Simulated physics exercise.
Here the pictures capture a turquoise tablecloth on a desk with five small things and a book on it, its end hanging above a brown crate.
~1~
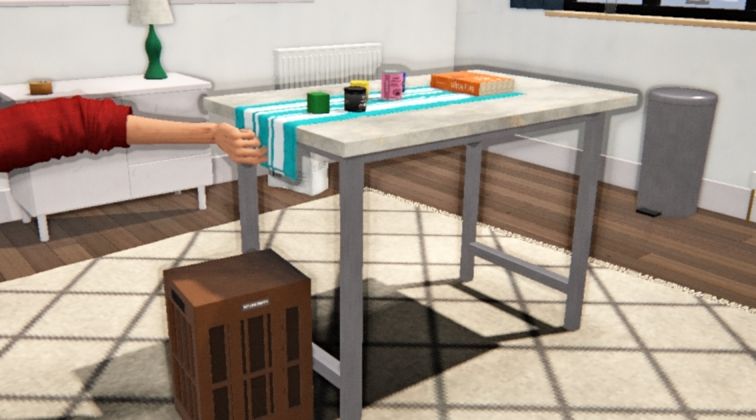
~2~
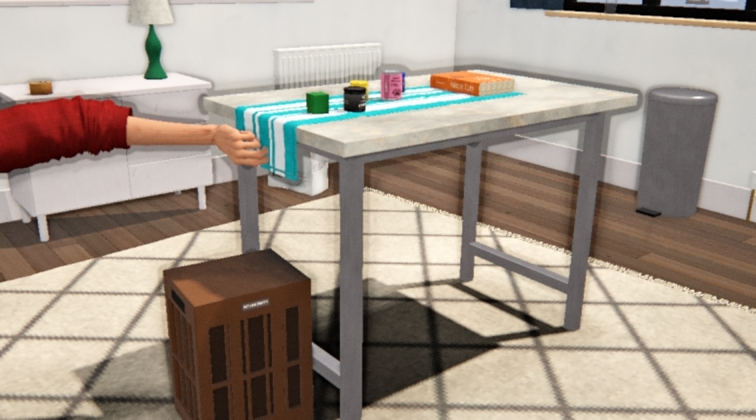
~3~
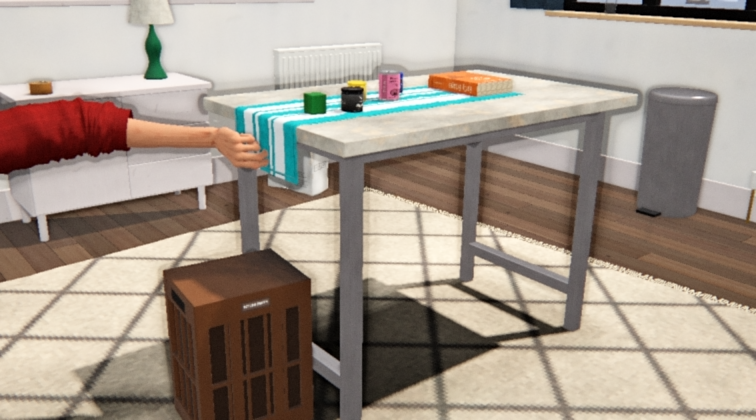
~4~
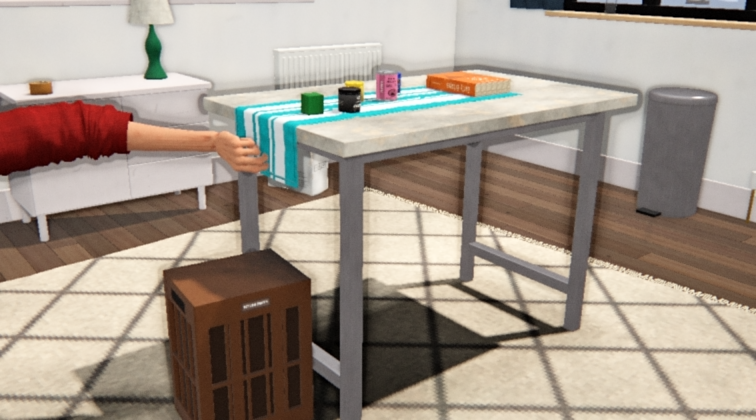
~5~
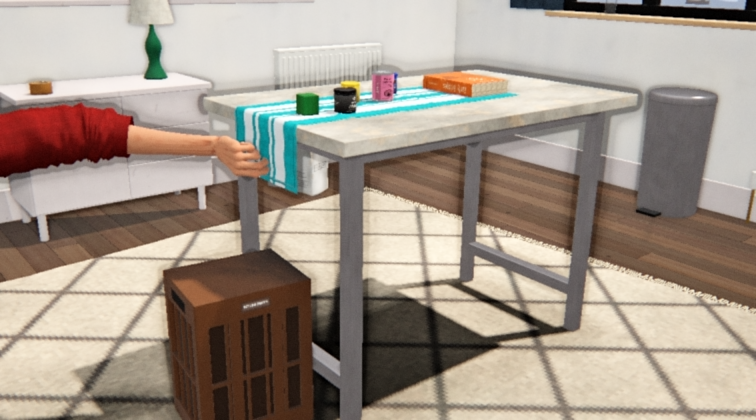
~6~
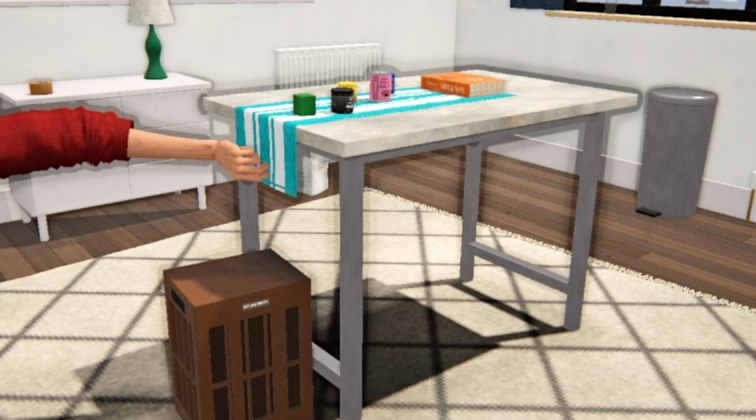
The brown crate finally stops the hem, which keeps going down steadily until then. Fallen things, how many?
Most likely just two will go over the edge.
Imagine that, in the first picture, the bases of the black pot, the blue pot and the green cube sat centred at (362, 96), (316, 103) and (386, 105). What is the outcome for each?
First the black pot: It is still up there. Next the blue pot: It ends off the top. Last the green cube: It is still up there.
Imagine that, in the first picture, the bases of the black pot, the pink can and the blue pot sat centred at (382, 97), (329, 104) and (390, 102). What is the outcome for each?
Briefly: Black pot stays; pink can drops; blue pot stays.
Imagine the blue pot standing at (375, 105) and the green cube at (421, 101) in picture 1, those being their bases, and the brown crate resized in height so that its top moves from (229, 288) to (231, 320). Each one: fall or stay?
Blue pot is gone, green cube stays.
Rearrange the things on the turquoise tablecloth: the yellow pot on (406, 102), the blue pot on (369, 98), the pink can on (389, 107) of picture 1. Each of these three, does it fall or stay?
Here's the result: The yellow pot remains in place, the blue pot remains in place and the pink can remains in place.
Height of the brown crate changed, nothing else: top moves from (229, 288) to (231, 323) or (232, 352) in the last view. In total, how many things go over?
We'd get 3 in the first case and 4 in the second.
Soon after, hem near (266, 236); green cube gone.
Then, hem on the crate; green cube and black pot gone.
At rest, hem on the crate; green cube and black pot gone. The desk loses two.
